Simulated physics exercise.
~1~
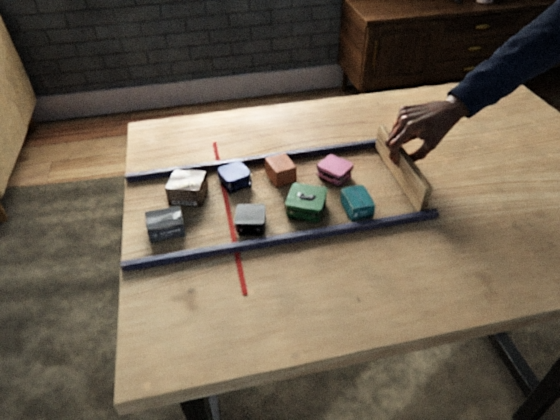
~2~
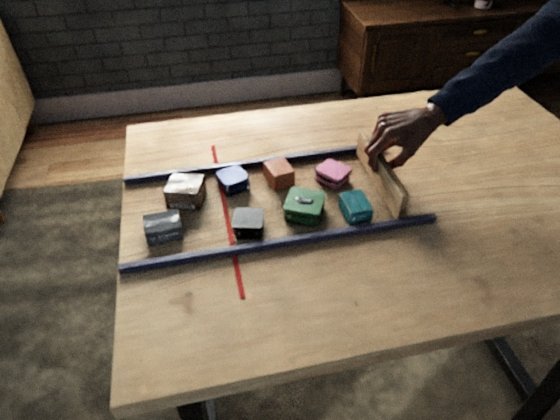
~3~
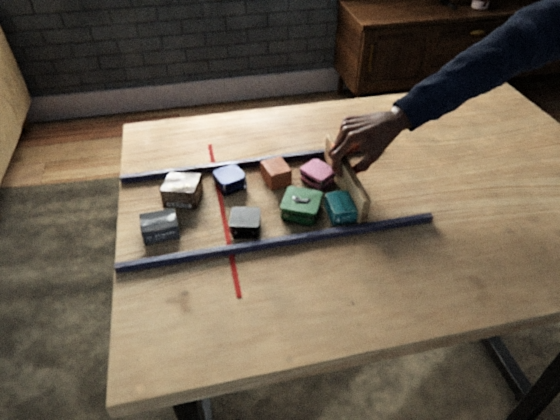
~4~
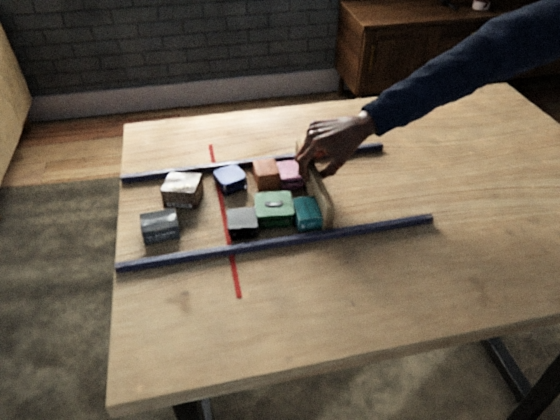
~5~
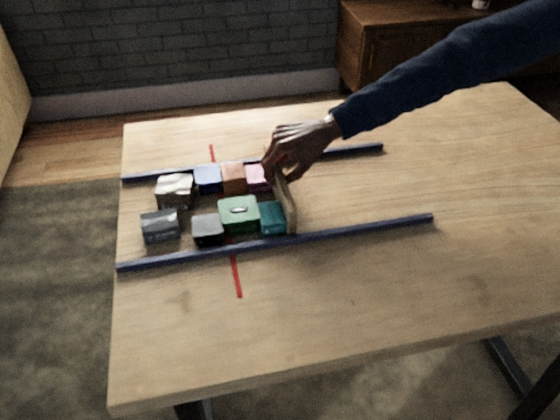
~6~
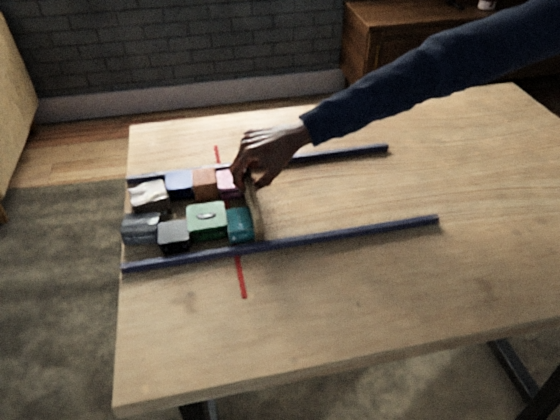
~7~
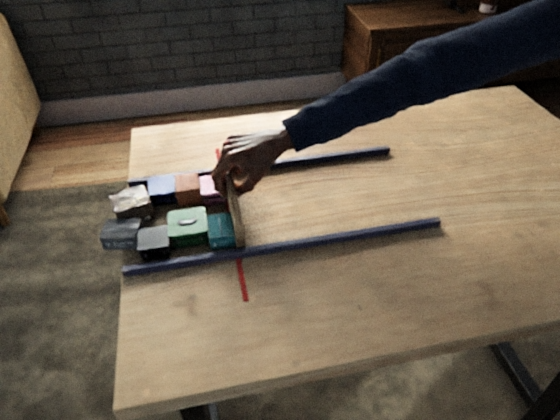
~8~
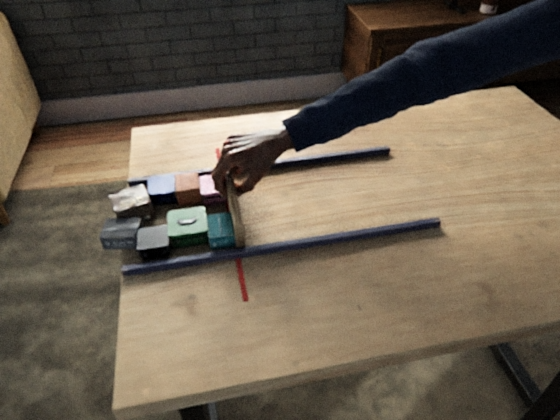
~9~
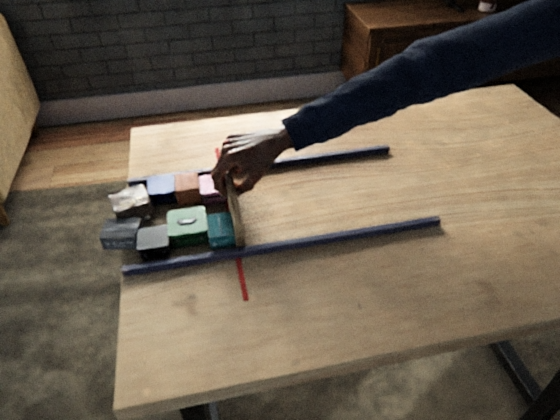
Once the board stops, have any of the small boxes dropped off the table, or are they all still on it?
They are all still on the table, though the leftmost ones jut out past its edge.
